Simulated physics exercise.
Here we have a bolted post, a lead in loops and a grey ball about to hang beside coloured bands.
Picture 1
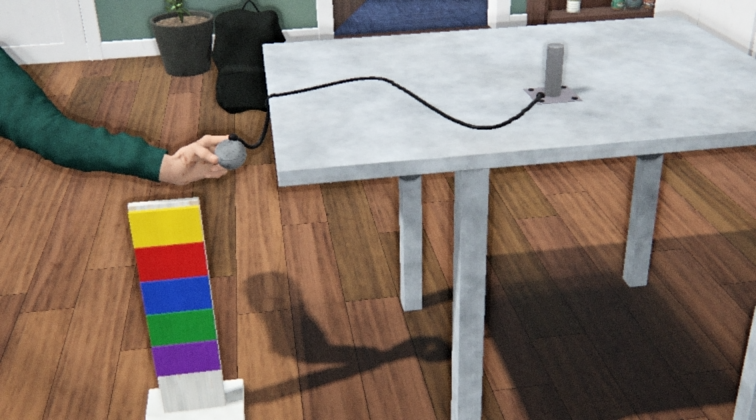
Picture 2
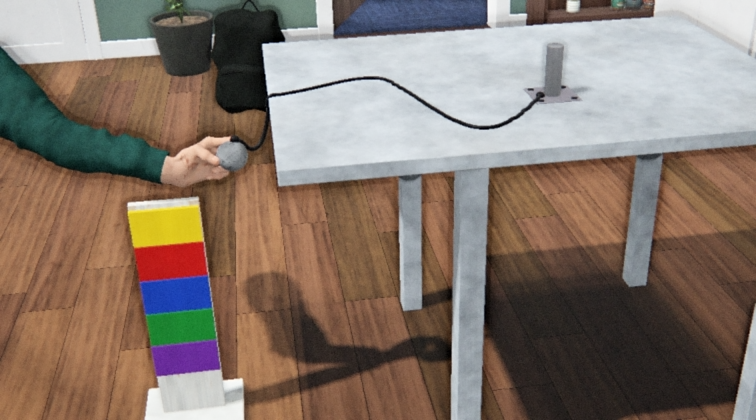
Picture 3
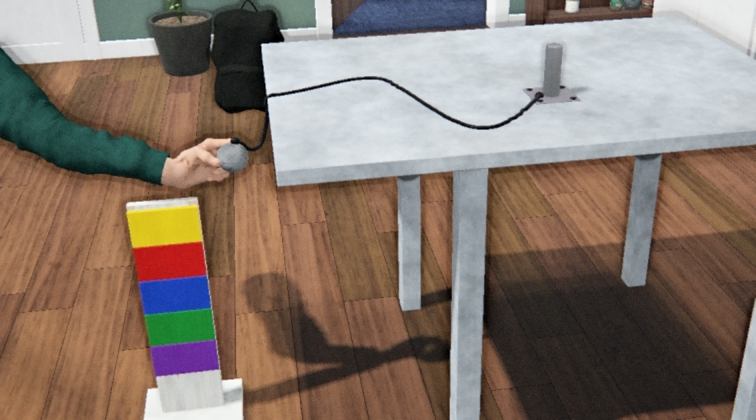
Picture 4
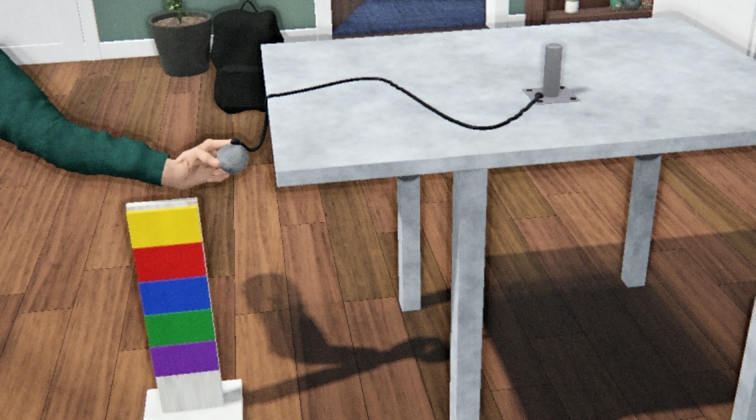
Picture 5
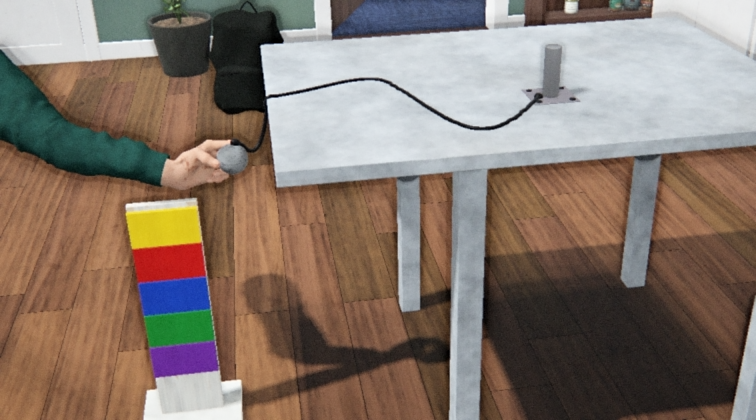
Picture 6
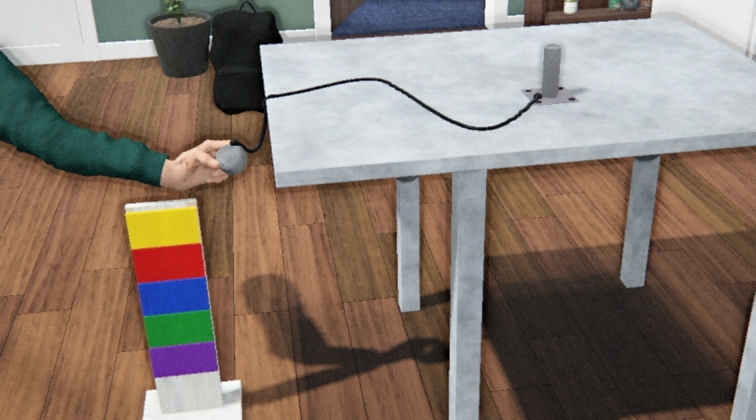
Hand in a green sleeve holding a grey ball on a black cord beside a table, staying almost still above coloured bands.
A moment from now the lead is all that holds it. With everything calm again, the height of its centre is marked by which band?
By the green band.
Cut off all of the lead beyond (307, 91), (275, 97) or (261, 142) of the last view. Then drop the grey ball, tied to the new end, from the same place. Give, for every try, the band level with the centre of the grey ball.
Results, first to last: Yellow; red; blue.
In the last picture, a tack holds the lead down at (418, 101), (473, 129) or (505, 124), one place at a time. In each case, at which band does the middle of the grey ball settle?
First try red, second blue, third blue.
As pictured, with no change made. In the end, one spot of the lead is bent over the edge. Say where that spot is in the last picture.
The spot located at (391, 86) in the last picture.
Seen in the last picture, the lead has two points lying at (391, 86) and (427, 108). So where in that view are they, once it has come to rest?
Final positions are (271, 120) and (349, 111), in that order.
A little later, ball near (306, 337); level with green.
Next, ball near (278, 336); level with green.
When it is over, ball near (290, 339); level with green. At green.
